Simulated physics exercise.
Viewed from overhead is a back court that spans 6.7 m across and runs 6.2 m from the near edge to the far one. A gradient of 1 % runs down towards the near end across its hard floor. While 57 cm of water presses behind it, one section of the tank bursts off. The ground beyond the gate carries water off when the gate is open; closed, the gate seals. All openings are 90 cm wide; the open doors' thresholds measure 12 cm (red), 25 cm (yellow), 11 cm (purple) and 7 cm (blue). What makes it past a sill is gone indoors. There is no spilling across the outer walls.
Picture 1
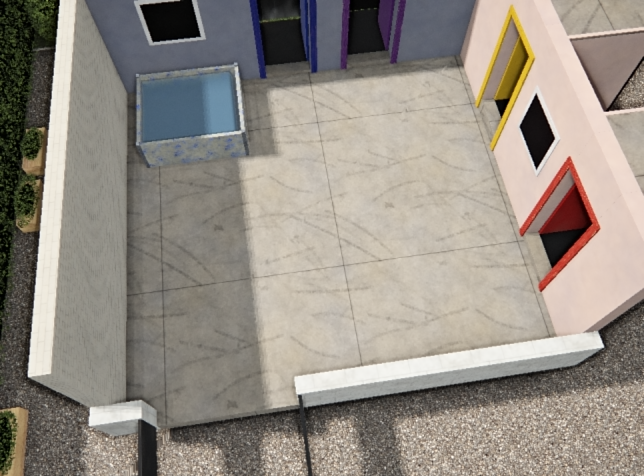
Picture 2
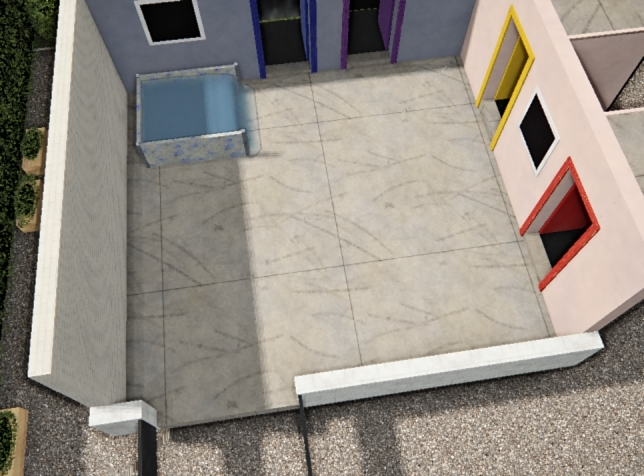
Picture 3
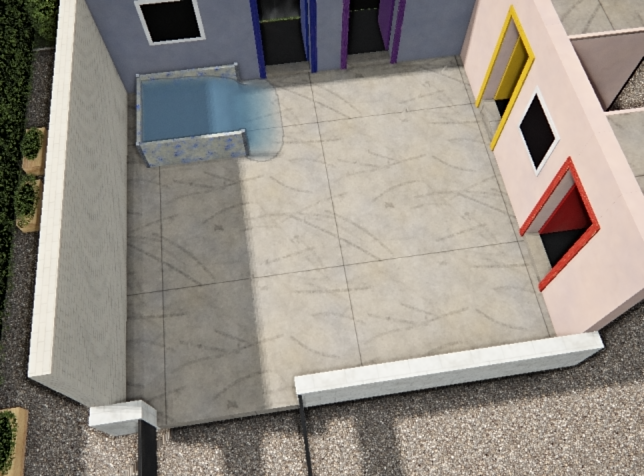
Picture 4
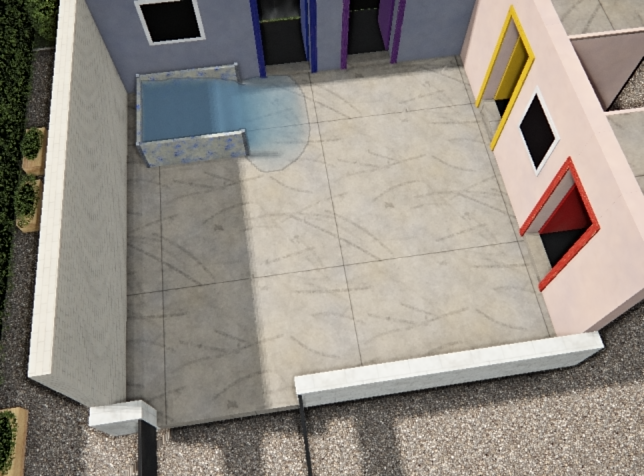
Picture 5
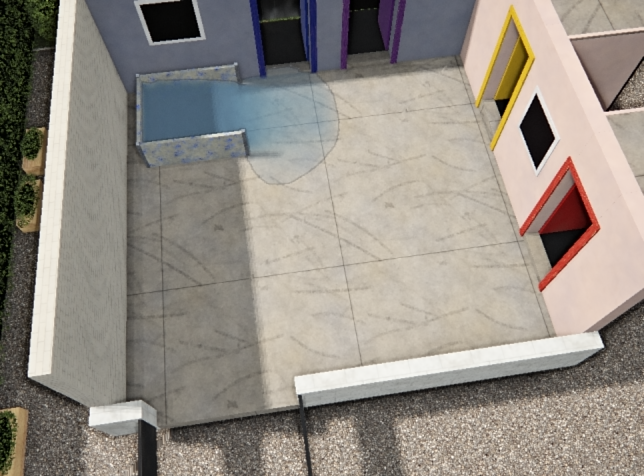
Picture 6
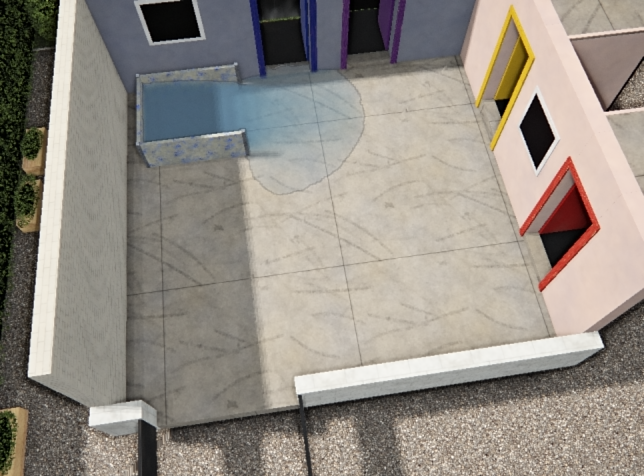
Water pours from the right side of the tank and spreads across the pale courtyard floor.
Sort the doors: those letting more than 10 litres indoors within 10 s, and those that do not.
The red door is among those that do not; the yellow door is among those that do not; the purple door is among those that do not; the blue door is among those letting more in.
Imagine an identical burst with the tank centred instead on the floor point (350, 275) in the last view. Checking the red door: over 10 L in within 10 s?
Against the limit, the red door gets more than that.
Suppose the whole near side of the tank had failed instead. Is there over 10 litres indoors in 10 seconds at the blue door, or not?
Blue: Falls short.
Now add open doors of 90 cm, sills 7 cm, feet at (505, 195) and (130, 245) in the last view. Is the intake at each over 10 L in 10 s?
Well, the first is beyond the mark and the second is shy of the mark.
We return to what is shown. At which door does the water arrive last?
That would be the red door, last of all.
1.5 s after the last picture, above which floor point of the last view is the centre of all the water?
Roughly (328, 118) in the last picture.
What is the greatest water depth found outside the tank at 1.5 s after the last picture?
I'd put it at close to 31 cm.
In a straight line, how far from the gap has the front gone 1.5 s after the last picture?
That comes to near 5.0 m out.
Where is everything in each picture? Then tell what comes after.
Still water, 57 cm deep, in the tank at (190, 106), in the first picture.
Water pours out at (241, 115) and has run 0.8 m, to (245, 87); typically 4 cm deep outside, 57 cm at the tank's back, in the second picture.
Water pours out at (241, 115) and has run 1.0 m, to (260, 81); typically 9 cm deep outside, 57 cm at the tank's back, in the third picture.
Water pours out at (241, 116) and has run 1.3 m, to (283, 76); typically 8 cm deep outside, 56 cm at the tank's back, in the fourth picture.
The front is at (330, 97), 1.8 m from the gap at (242, 116); 3.4 m2 of floor is under water; 49 cm left at the back of the tank, in the fifth picture.
The front is at (354, 94), 2.2 m from the gap at (242, 116); 4.6 m2 of floor is under water; 48 cm left at the back of the tank, in the sixth picture.
Then, 0.7 s after the last picture water covers 30 % of the floor and is deepest (22 cm) near (253, 131); red door not reached, yellow door not reached, purple door 8 cm at the sill, 0 L in, blue door 14 cm at the sill, 6 L in.
Then, 1.5 s after the last picture water covers 40 % of the floor and is deepest (31 cm) near (453, 63); red door not reached, yellow door 19 cm at the sill, 0 L in, purple door 11 cm at the sill, 0 L in, blue door 12 cm at the sill, 22 L in.
Then, 2.8 s after the last picture water covers 45 % of the floor and is deepest (20 cm) near (460, 84); red door 9 cm at the sill, 0 L in, yellow door 17 cm at the sill, 0 L in, purple door 6 cm at the sill, 0 L in, blue door 8 cm at the sill, 33 L in.
Then, 5.3 s after the last picture water covers 60 % of the floor and is deepest (17 cm) near (559, 348); red door 5 cm at the sill, 0 L in, yellow door 7 cm at the sill, 0 L in, purple door 6 cm at the sill, 0 L in, blue door 3 cm at the sill, 34 L in.
Then, 9.3 s after the last picture water covers 85 % of the floor and is deepest (10 cm) near (127, 414); red door 7 cm at the sill, 0 L in, yellow door 3 cm at the sill, 0 L in, purple door 2 cm at the sill, 0 L in, blue door 2 cm at the sill, 34 L in.
